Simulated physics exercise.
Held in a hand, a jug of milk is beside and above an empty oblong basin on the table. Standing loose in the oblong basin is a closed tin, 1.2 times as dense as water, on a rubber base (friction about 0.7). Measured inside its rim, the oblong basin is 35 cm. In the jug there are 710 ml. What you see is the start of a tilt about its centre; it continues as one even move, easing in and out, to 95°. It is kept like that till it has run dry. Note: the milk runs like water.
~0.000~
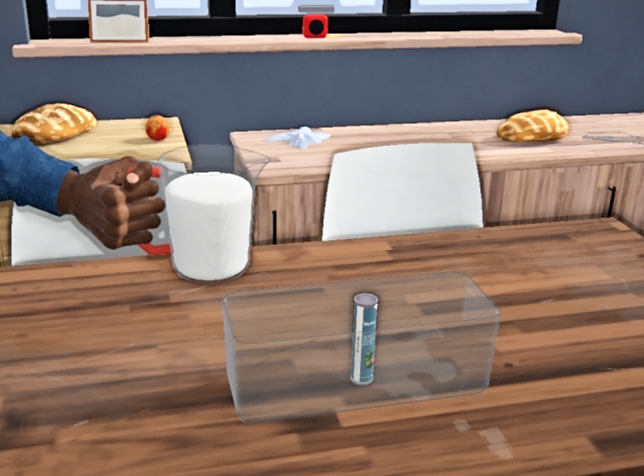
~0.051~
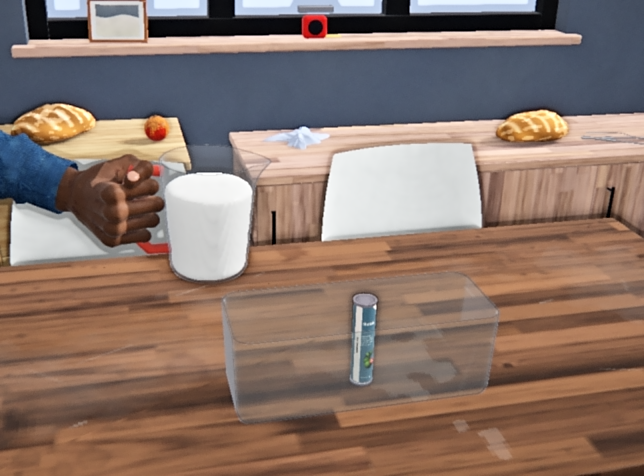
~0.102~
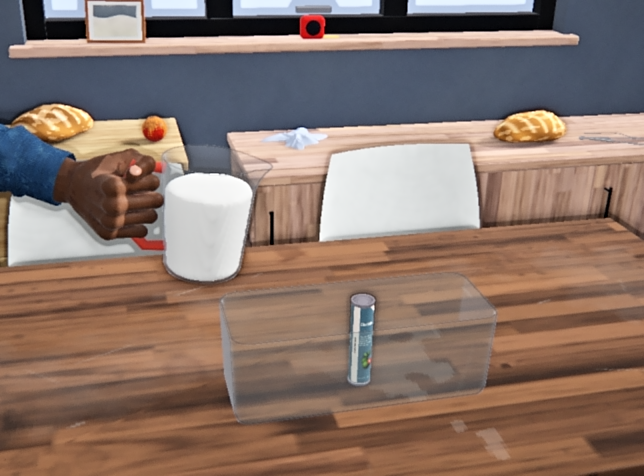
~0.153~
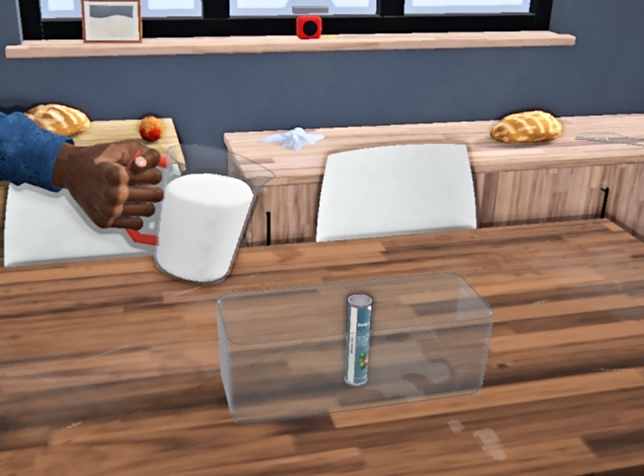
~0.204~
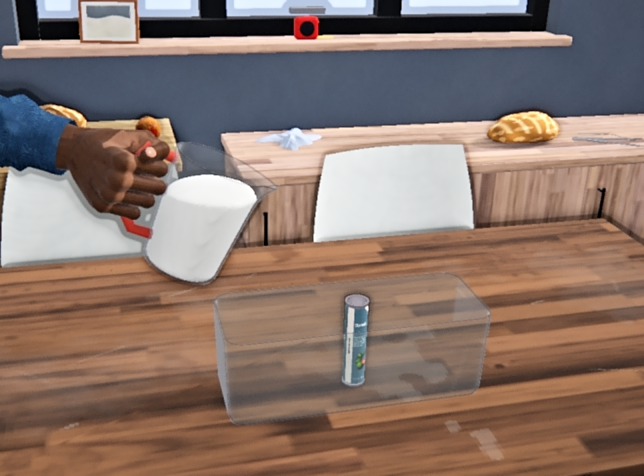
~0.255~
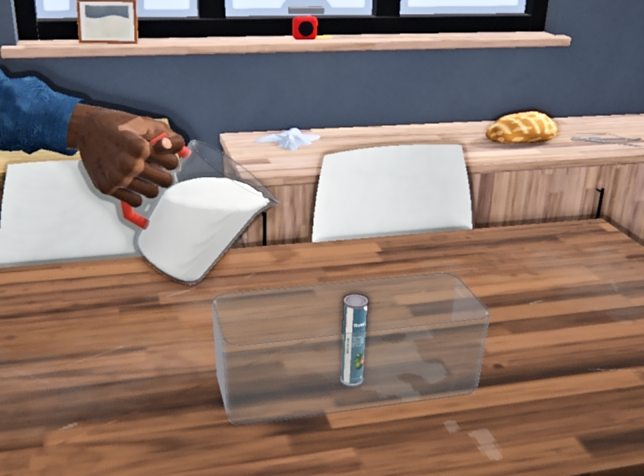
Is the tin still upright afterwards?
Looks like it can take it.
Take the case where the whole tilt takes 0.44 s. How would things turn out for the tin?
Outcome - the tin remains standing.
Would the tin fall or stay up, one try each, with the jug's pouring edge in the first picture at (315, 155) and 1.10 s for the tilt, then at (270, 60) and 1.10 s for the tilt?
Try 1: Tipped over; try 2: Tipped over.
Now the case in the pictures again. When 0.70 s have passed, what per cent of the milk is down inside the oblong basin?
I'd put it at roughly 52 per cent.
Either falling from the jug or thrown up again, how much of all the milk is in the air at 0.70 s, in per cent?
Near 20 percent.
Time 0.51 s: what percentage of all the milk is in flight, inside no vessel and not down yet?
I'd put it at about 22 percent.
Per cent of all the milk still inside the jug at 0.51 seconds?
Around 70 percent.
By 0.51 s the tilt is 89° and 69 per cent is still to pour; the tin stands where it began.
By 0.70 s the tilt is 95° and 29 per cent is still to pour; the tin stands where it began.
By 0.90 s the tilt is 95° and 9 per cent is still to pour; the tin stands where it began.
By 1.11 s the tilt is 95° and 3 per cent is still to pour; the tin stands where it began.
At rest the tin stands where it began.
